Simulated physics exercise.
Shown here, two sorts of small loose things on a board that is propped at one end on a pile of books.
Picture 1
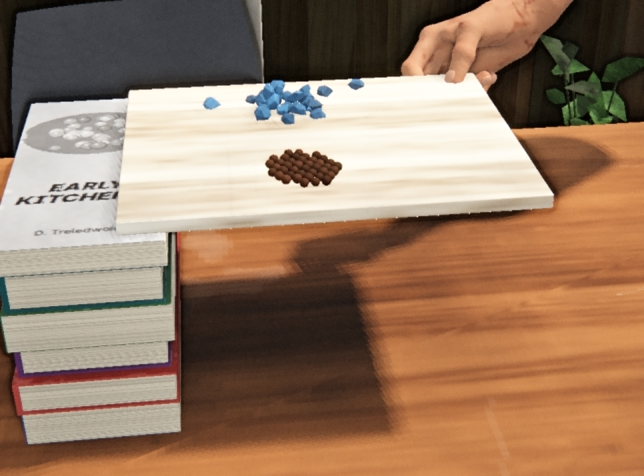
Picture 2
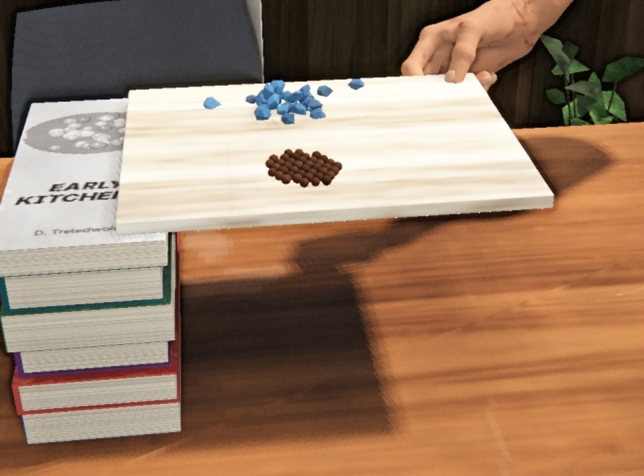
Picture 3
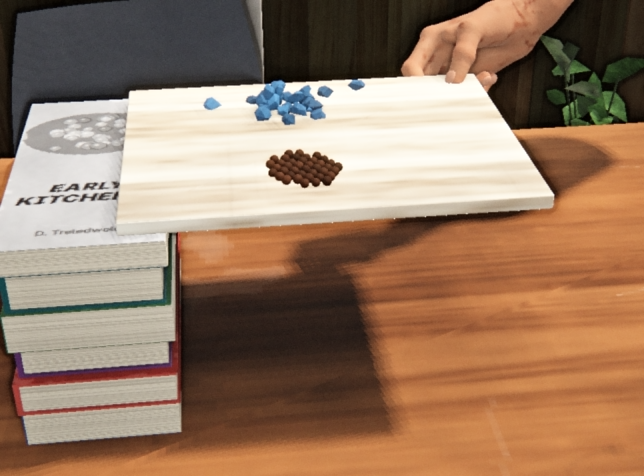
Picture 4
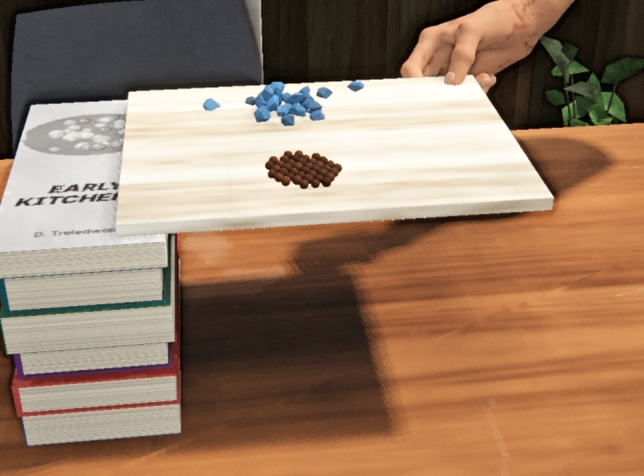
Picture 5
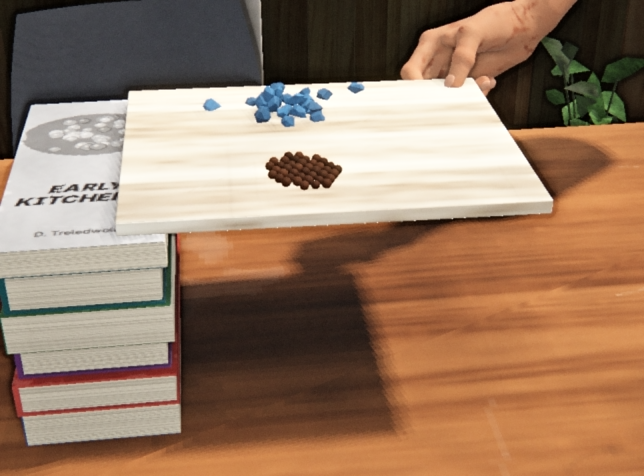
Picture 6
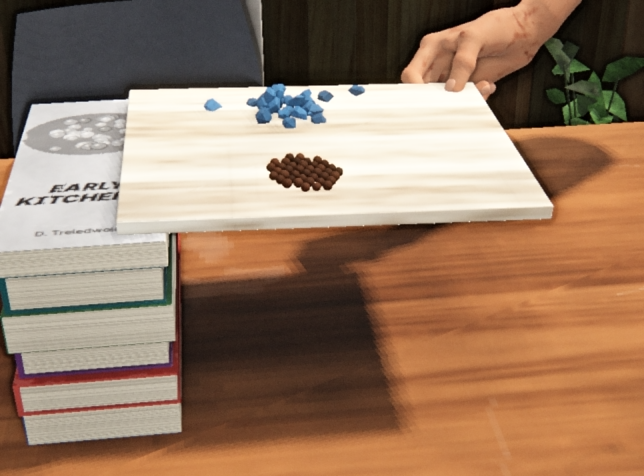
A hand held up the right end of a pale board propped on a stack of books, then lowered it very slightly, while the blue stones and small brown balls on top stayed put.
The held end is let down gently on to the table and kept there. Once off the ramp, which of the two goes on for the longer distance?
The near one.
Then, 0.83 s on from there, board sloping at 21°; front handful all but a few still on the board; back handful the whole lot still on the board.
Then, 1.56 s on from there, board sloping at 37°; front handful mostly up to a board's length out, only a few gone off the table; back handful mostly at the foot of the board.
Then, 2.19 s on from there, board resting at 38°; front handful mostly up to a board's length out, a little gone off the table; back handful mostly at the foot of the board.
In the end, board resting at 38°; front handful mostly up to a board's length out, a little gone off the table; back handful mostly at the foot of the board; the front handful has gone farther.
